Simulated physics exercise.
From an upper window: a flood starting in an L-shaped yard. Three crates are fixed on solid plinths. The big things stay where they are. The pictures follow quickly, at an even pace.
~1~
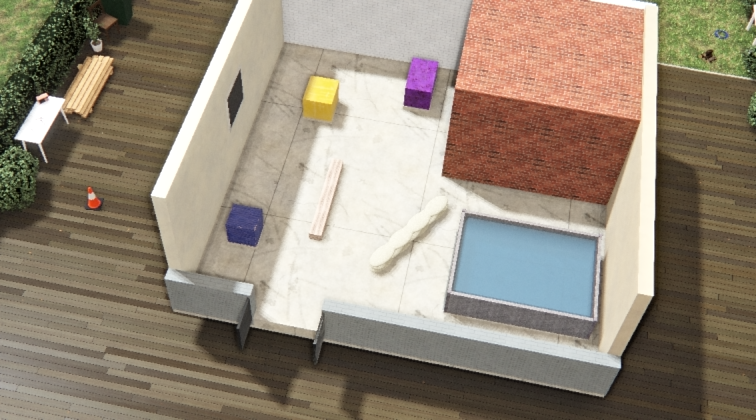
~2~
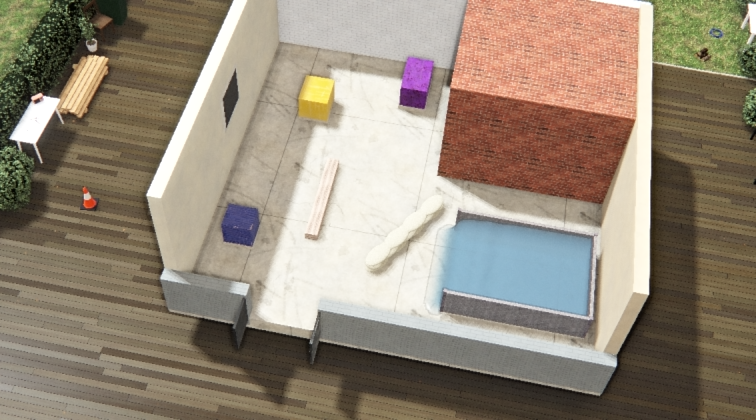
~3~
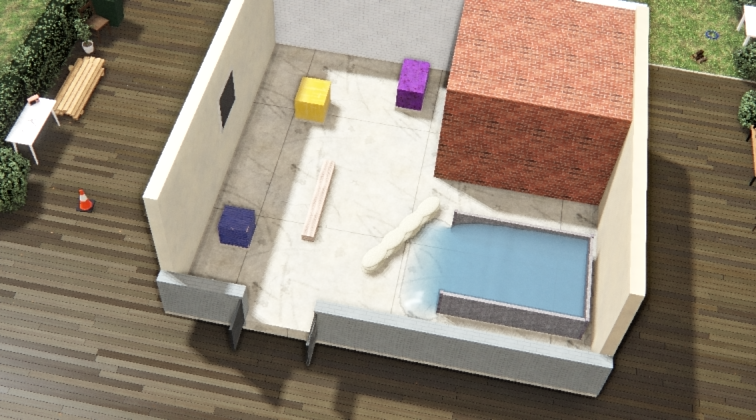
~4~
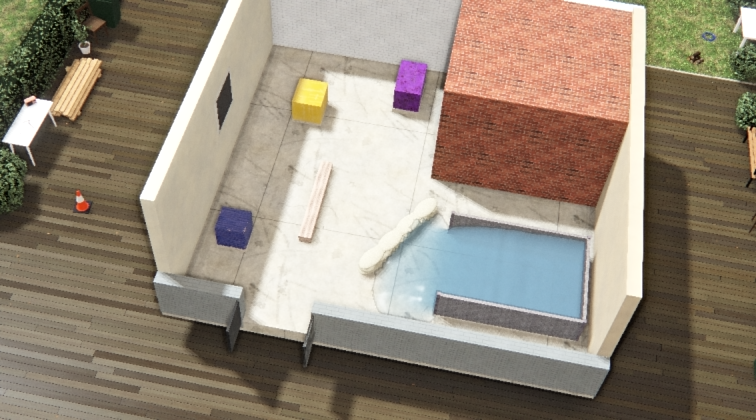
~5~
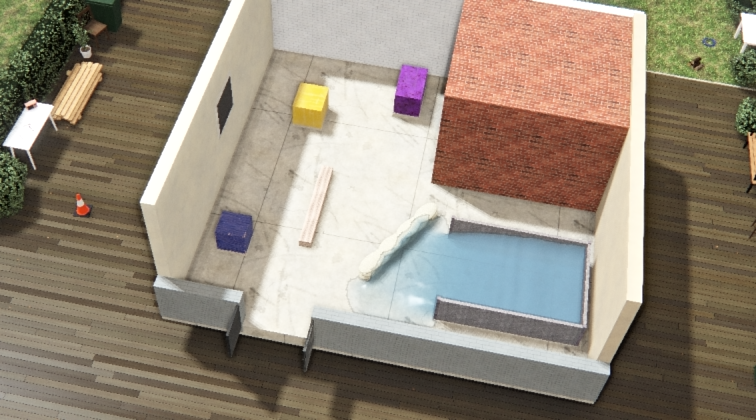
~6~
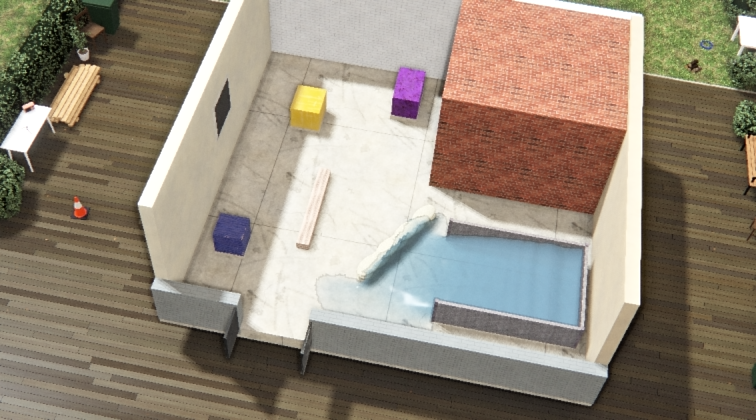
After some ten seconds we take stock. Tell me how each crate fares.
The yellow crate is soaked; the purple crate keeps dry; the blue crate is soaked.
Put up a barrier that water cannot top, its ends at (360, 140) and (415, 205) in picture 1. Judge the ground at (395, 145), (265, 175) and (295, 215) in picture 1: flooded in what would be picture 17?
In turn: Dry, free of water, free of water.
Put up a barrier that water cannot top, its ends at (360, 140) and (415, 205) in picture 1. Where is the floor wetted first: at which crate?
It is the blue-painted one.
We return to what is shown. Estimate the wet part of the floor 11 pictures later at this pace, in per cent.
Near 40 in a hundred.
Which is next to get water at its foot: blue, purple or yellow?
It is the blue one.
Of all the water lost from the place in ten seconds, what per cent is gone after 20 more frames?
Close to 35 %.
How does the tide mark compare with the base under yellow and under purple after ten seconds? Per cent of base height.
Near 190 and 60 in a hundred.
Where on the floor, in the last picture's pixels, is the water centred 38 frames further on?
Close to (389, 260).
A moment on, water covers 25 % of the floor; the yellow crate not reached, the purple crate not reached, the blue crate not reached.
Next, water covers 40 % of the floor; the yellow crate not reached, the purple crate not reached, the blue crate water round its plinth.
Then, water covers 50 % of the floor; the yellow crate not reached, the purple crate not reached, the blue crate water round its plinth.
Later, water covers 75 % of the floor; the yellow crate water round its plinth, the purple crate not reached, the blue crate water round its plinth.
In the end, water covers 95 % of the floor; the yellow crate was topped, the purple crate stayed above the water, the blue crate was topped.
